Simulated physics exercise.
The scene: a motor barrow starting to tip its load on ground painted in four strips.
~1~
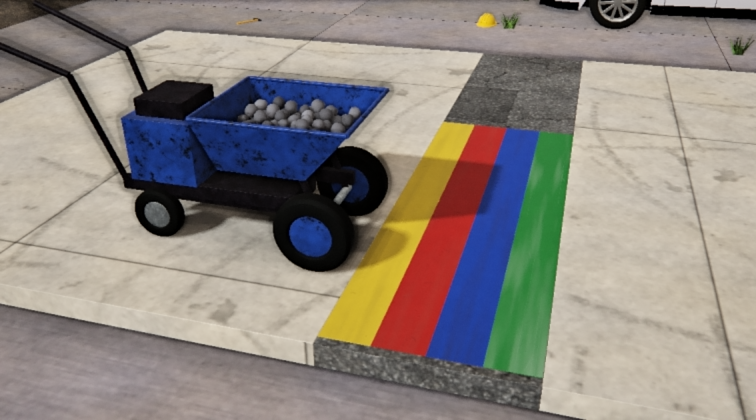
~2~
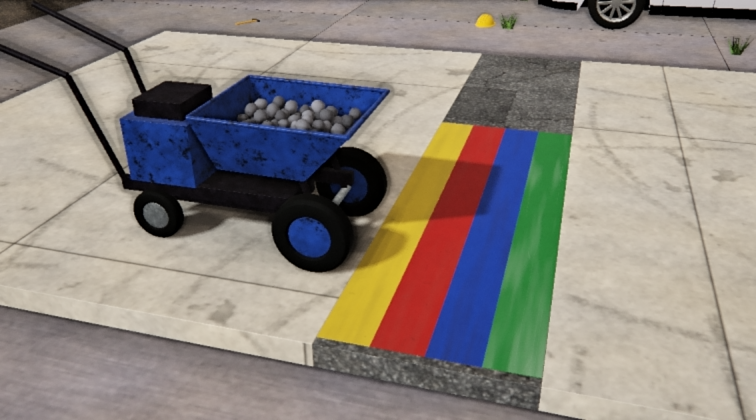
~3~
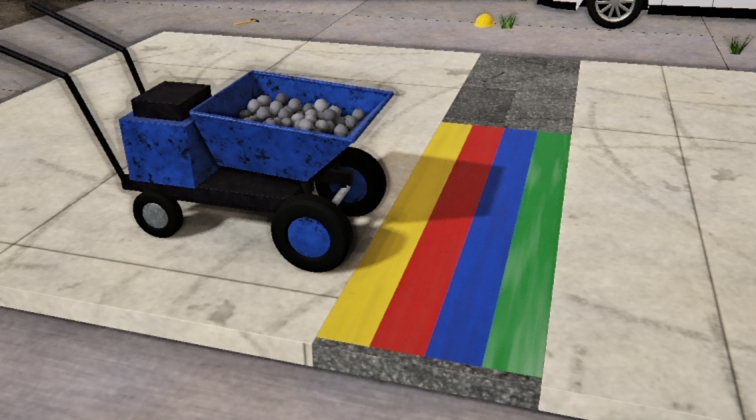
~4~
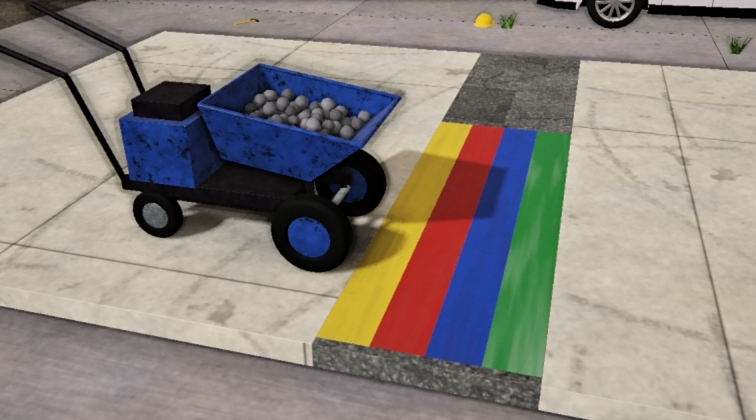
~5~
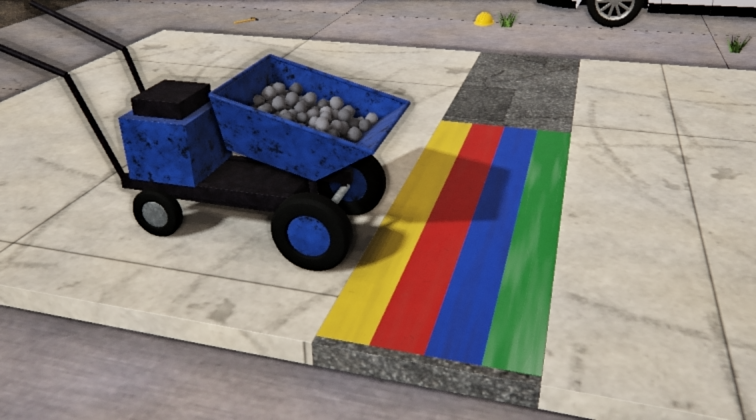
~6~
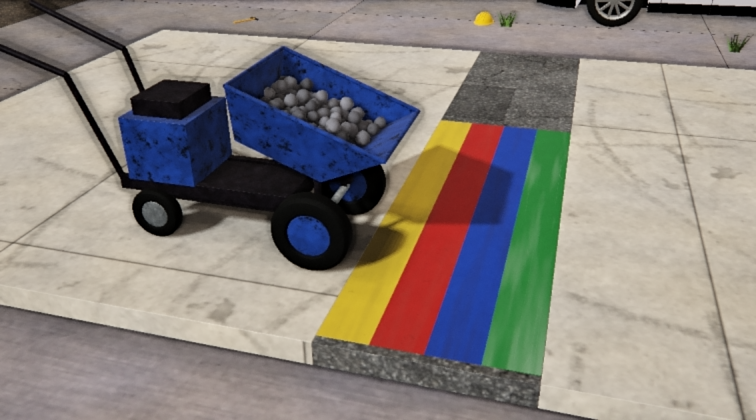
The clip opens on a blue motor barrow with its skip level and loaded with round grey cobbles, left of yellow, red, blue and green strips painted on the ground. The skip tilts slightly toward the right, then more clearly, its back end rising while the wheels stay in place.
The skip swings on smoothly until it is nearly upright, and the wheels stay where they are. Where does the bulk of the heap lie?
Most lies over the blue band.
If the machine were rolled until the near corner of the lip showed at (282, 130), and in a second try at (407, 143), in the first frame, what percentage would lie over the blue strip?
Roughly 20 per cent, and 10 per cent.
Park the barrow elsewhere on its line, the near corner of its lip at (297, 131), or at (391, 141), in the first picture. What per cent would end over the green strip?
About 10 and 40 per cent.
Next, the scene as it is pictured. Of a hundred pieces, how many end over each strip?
About: Yellow strip 0, red strip 20, blue strip 45, green strip 20 per cent.
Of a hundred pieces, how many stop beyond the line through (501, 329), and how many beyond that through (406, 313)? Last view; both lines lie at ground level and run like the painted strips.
In turn 20 and 80 in a hundred.
Soon, skip tipped steeply; all in the skip.
A while on, skip tipped right over; about two thirds in the skip; a small part over the red strip; about a quarter over the blue strip; a stray few over the green strip.
Towards the end, skip tipped right over; a small part in the skip; about a quarter over the red strip; about half over the blue strip; about a quarter over the green strip; a small part off the paint.
Finally, skip tipped right over; a small part in the skip; none over the yellow strip; about a quarter over the red strip; about half over the blue strip; about a quarter over the green strip; a small part off the paint.
